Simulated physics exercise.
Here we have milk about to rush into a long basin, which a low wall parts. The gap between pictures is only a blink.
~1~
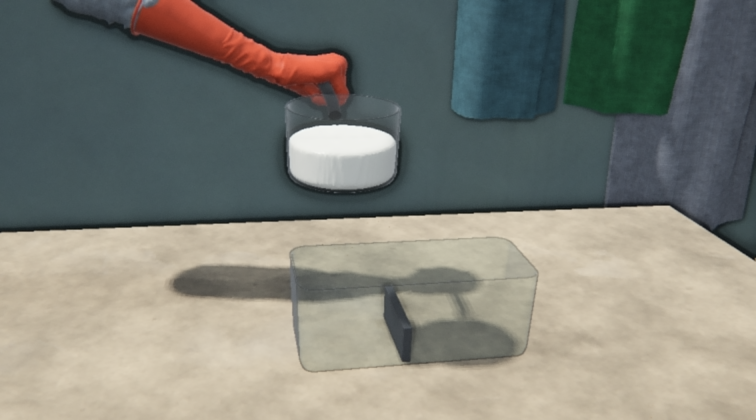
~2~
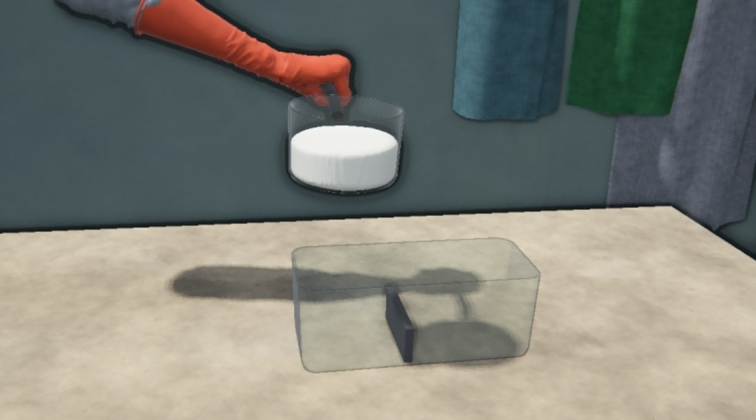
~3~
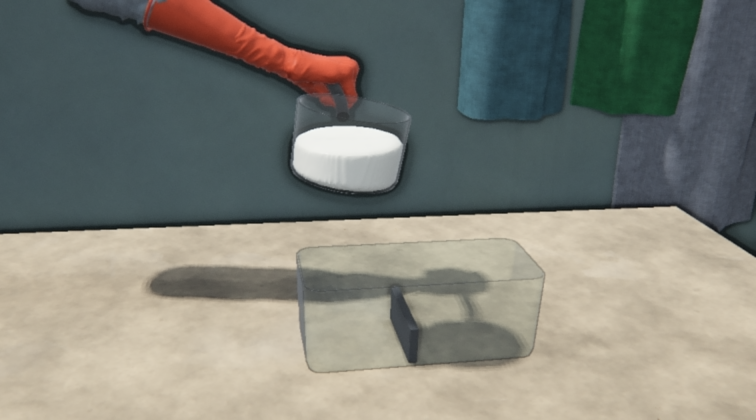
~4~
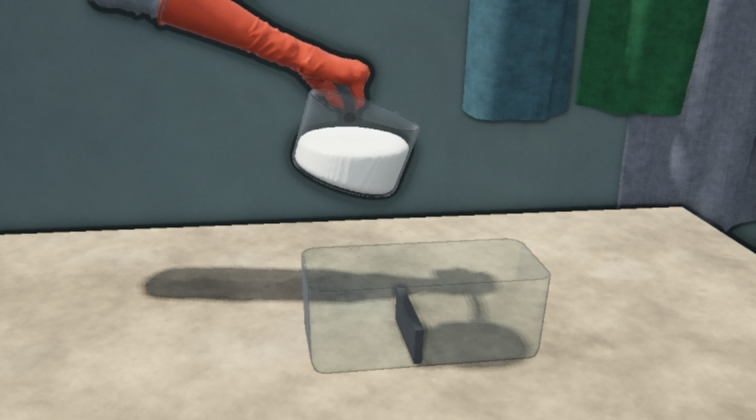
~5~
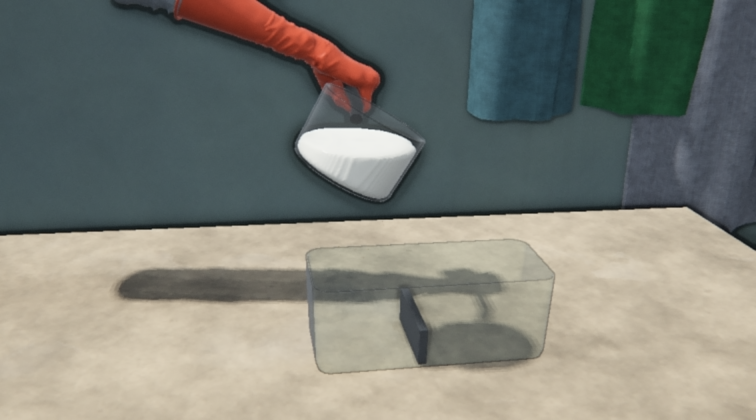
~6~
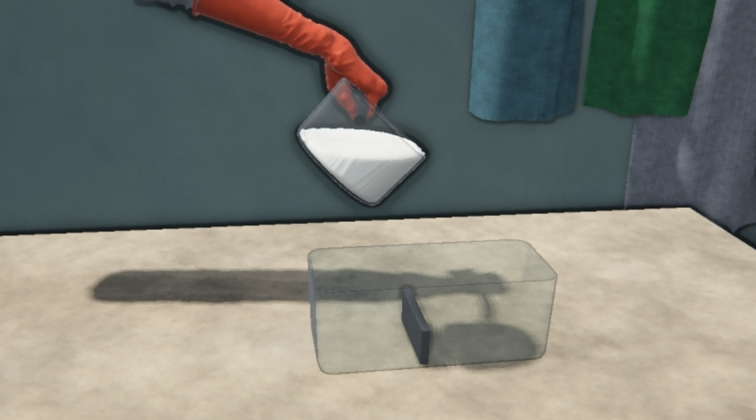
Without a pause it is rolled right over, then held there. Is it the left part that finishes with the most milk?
No, more to the right.
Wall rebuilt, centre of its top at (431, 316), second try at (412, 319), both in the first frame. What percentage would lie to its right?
It would come to roughly 35 per cent the first time and roughly 70 per cent the second.
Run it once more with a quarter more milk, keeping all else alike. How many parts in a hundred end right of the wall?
I'd say roughly 90 percent.
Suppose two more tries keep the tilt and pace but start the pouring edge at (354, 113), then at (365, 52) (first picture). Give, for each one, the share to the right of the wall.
About 25 % the first time, about 60 % the second.
A moment on, the tilt is 102° and 33 per cent is still to pour, 0 is left of the wall and 21 right of it.
Next, the tilt is 112° and 6 per cent is still to pour, 6 is left of the wall and 77 right of it.
Then the tilt is 112° and 0 per cent is still to pour, 6 is left of the wall and 92 right of it.
Later the tilt is 112° and 0 per cent is still to pour, 6 is left of the wall and 93 right of it.
Finally, 6 per cent lies left of the wall, 93 right of it and 1 outside.
